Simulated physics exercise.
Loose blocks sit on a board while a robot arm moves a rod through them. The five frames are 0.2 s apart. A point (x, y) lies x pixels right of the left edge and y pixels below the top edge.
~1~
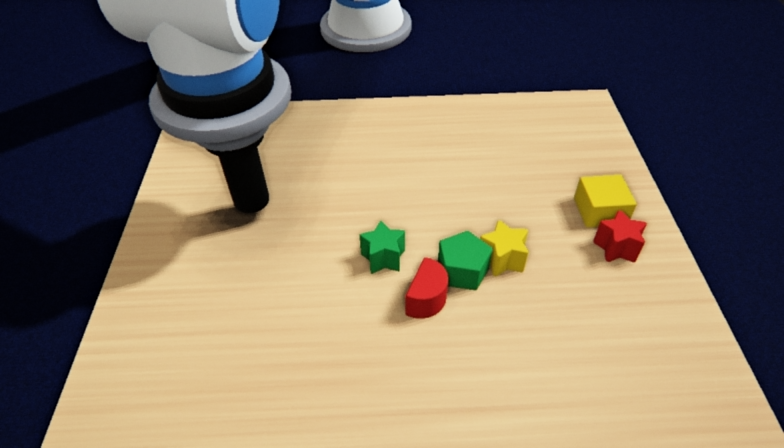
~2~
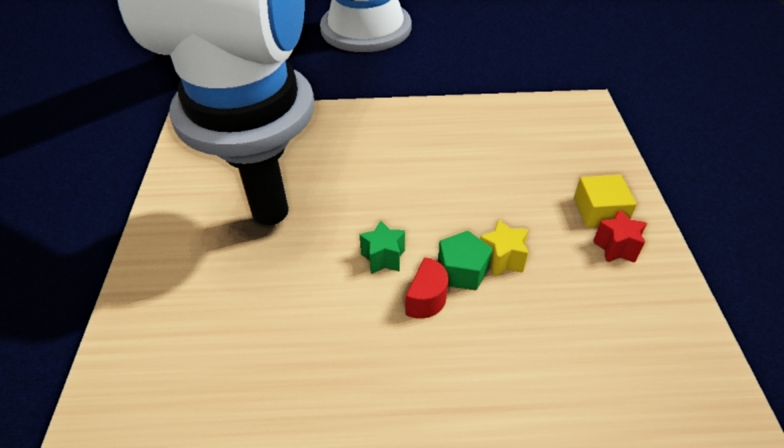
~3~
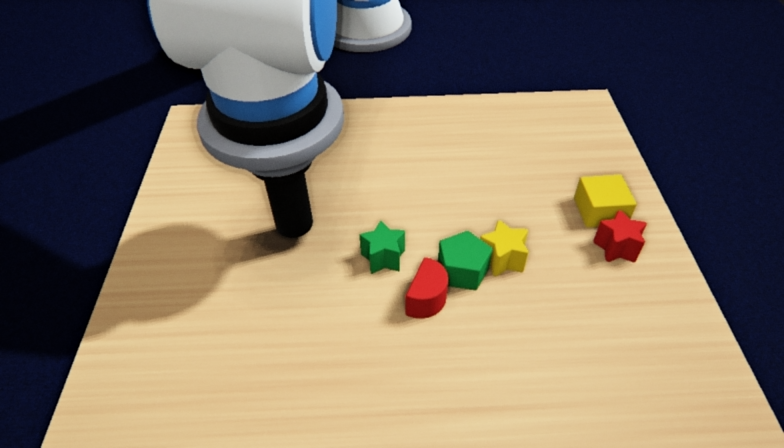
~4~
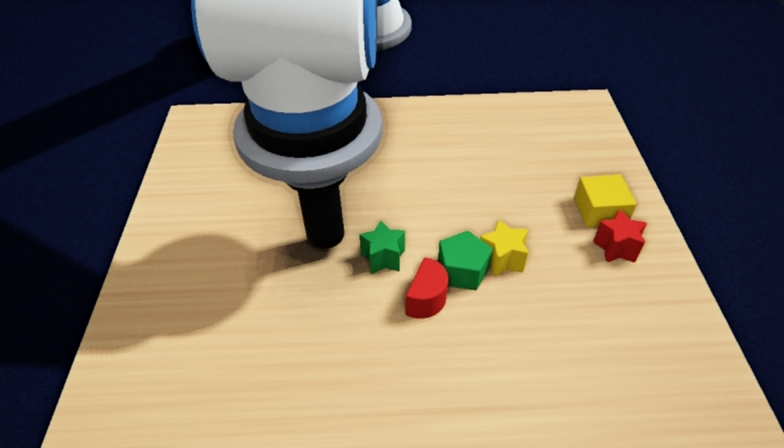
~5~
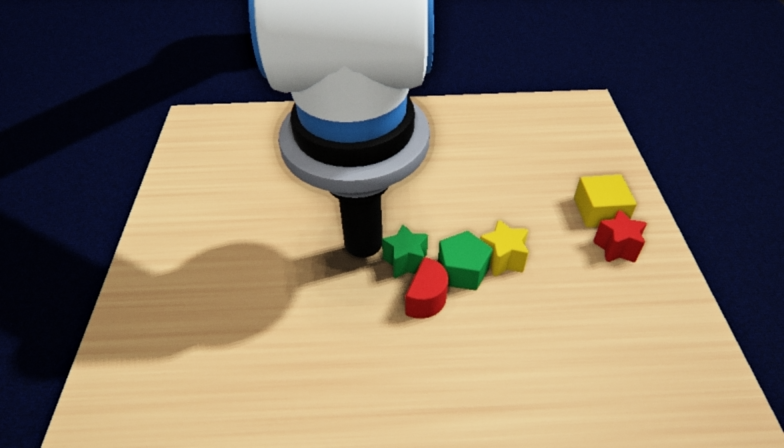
The video shows a robot arm moving a black rod rightward across a wooden board of red, green and yellow blocks, until it pushes the green star-shaped block slightly right, toward the nearby blocks, while the others stay still.
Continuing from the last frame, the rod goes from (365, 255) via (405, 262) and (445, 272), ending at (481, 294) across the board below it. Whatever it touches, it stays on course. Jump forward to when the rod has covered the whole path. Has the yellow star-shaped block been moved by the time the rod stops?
I expect so.
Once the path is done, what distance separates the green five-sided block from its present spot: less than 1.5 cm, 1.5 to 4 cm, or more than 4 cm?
Offset: Above 4 cm.
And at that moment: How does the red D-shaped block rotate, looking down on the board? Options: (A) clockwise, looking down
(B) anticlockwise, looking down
My pick is A.
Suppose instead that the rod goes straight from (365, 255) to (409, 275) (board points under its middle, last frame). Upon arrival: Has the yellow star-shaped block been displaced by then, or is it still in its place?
That one moves away.
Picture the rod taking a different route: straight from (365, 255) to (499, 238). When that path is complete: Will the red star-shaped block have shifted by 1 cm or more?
It seems not.
What follows on the original path. One third of the way, rod at (405, 252); green star-shaped block at (450, 248); red D-shaped block at (436, 283), turned 35° clockwise; green five-sided block at (493, 256); yellow star-shaped block at (526, 236), turned 15° anticlockwise.
Two thirds of the way, rod at (446, 262); green star-shaped block at (493, 259); red D-shaped block at (442, 285), turned 65° clockwise; green five-sided block at (538, 269); yellow star-shaped block at (541, 235), turned 40° anticlockwise.
At the end, rod at (482, 284); green star-shaped block at (531, 275), turned 20° anticlockwise; red D-shaped block at (445, 290), turned 95° clockwise; green five-sided block at (577, 276), turned 15° anticlockwise; yellow star-shaped block at (545, 235), turned 55° anticlockwise.
